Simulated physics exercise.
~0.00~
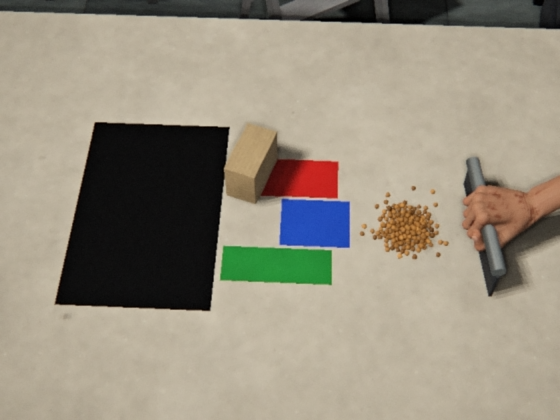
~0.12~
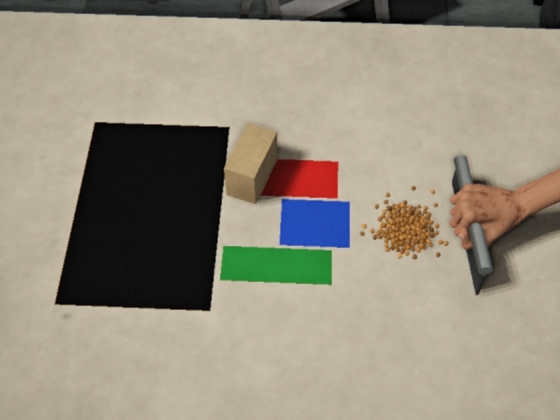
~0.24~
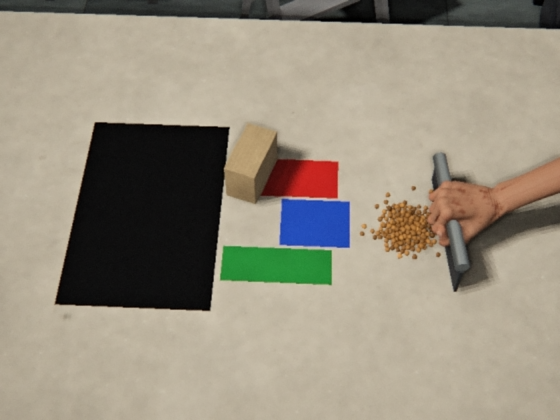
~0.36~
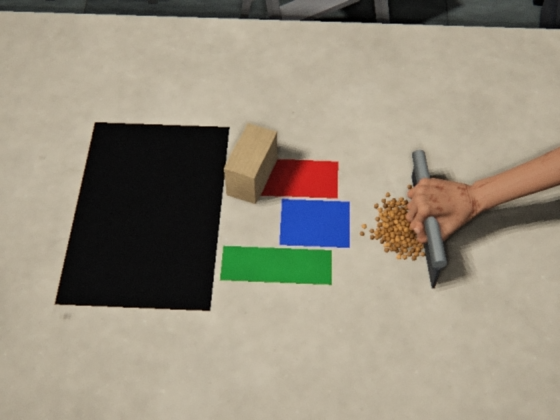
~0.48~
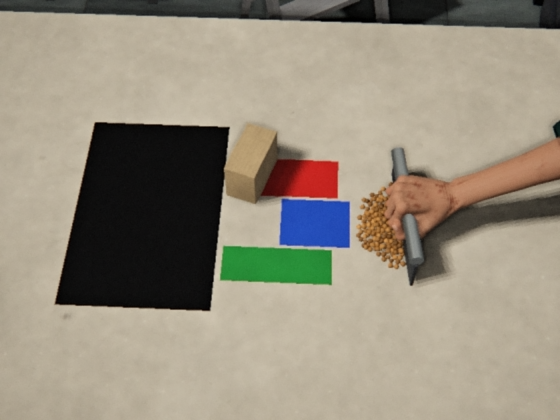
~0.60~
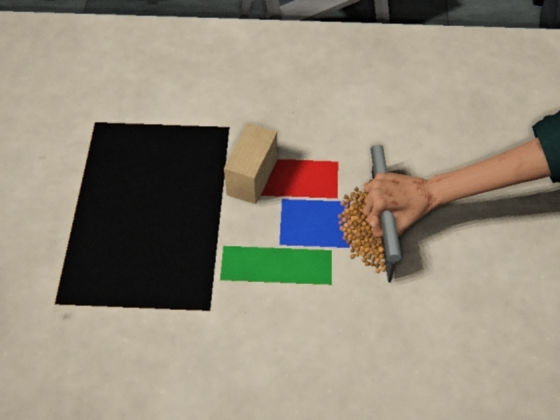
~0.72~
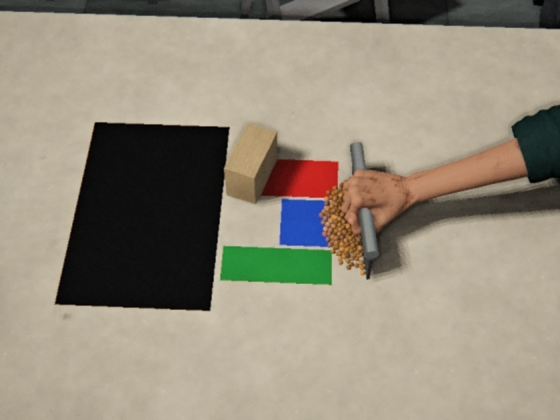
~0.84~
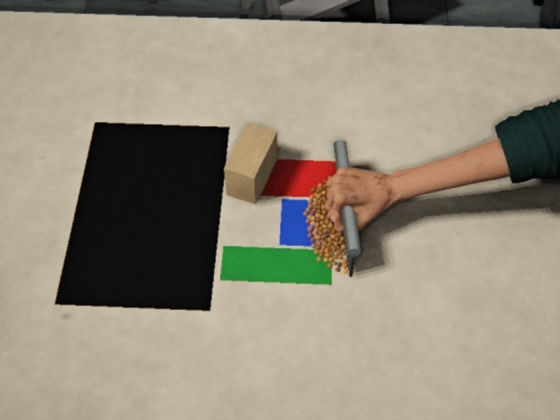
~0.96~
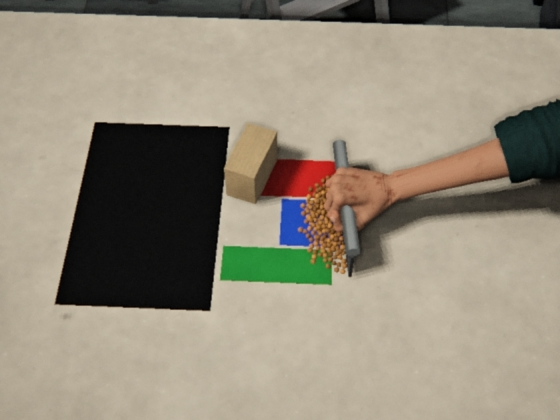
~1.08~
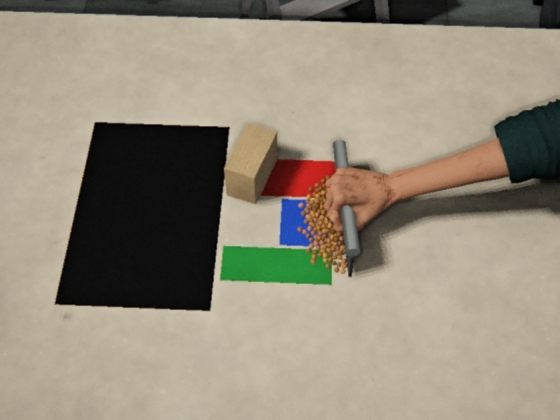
A pale, stone-like tabletop is seen from above, with a large black mat on the left, smaller red, blue and green mats near the middle, and a wooden block beside the red one. To their right lies a loose pile of small golden-brown chickpeas, and a hand grips a grey scraper at the far right. The hand slides the scraper steadily left until it meets the pile and pushes it along. The pieces bunch against the blade and move over the coloured mats. The scraper then halts, and the pieces settle mostly on the blue mat, with some on the red and green, well short of the black.
